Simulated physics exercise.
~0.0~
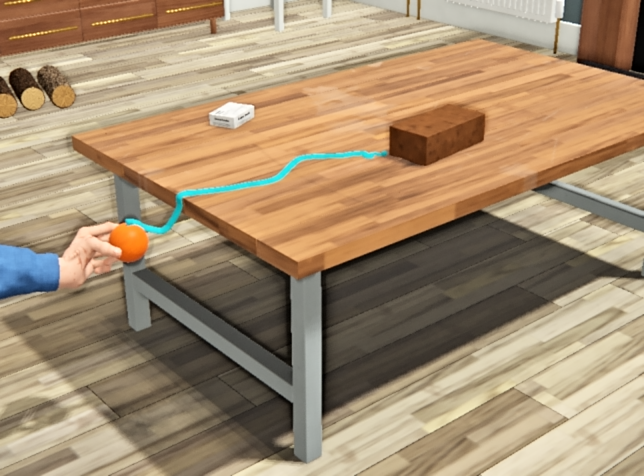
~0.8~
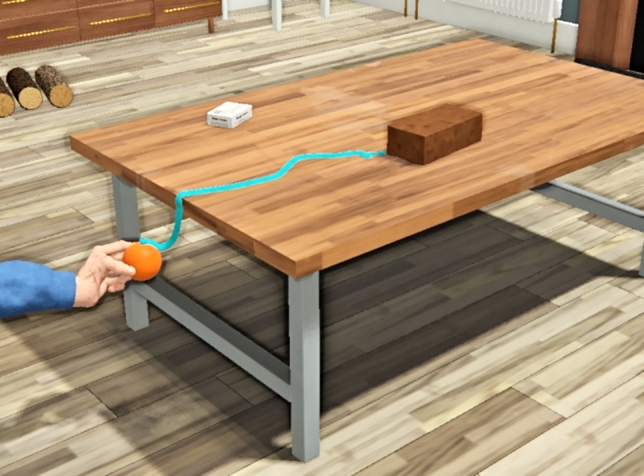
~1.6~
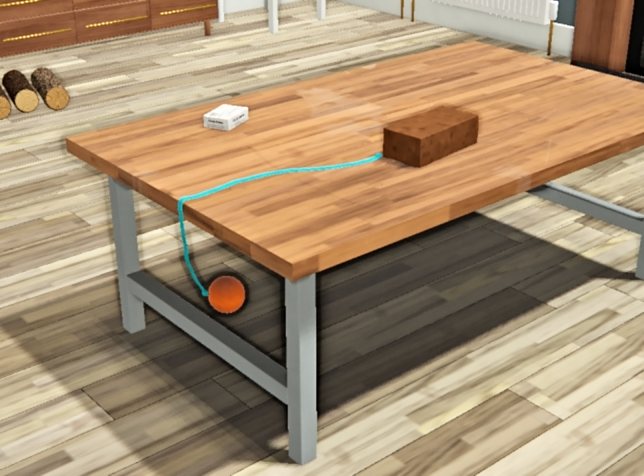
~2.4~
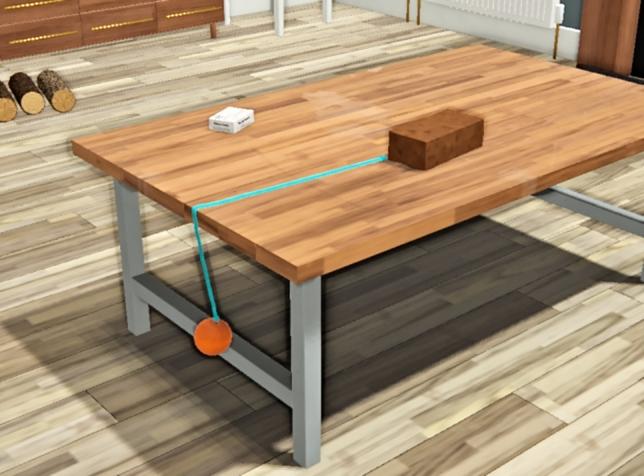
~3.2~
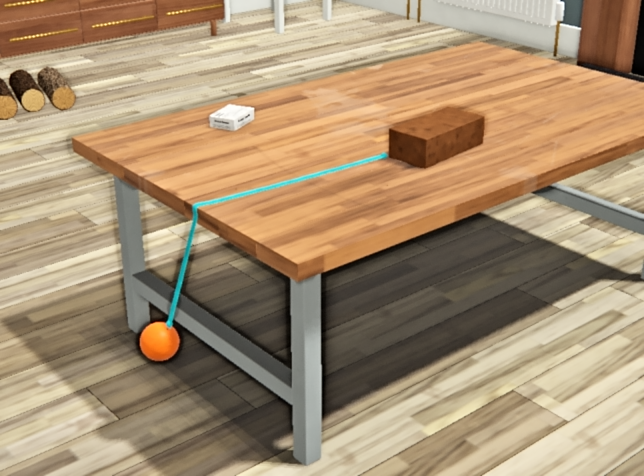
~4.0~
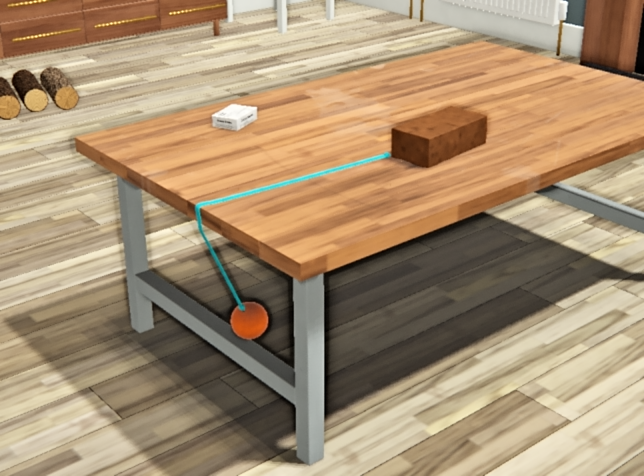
A hand lowered an orange past the end of a wooden table and let go, and the turquoise ribbon tying it to a brown brick pulled straight. The orange dangled, swinging left and right, while the brick and white box stayed on top.
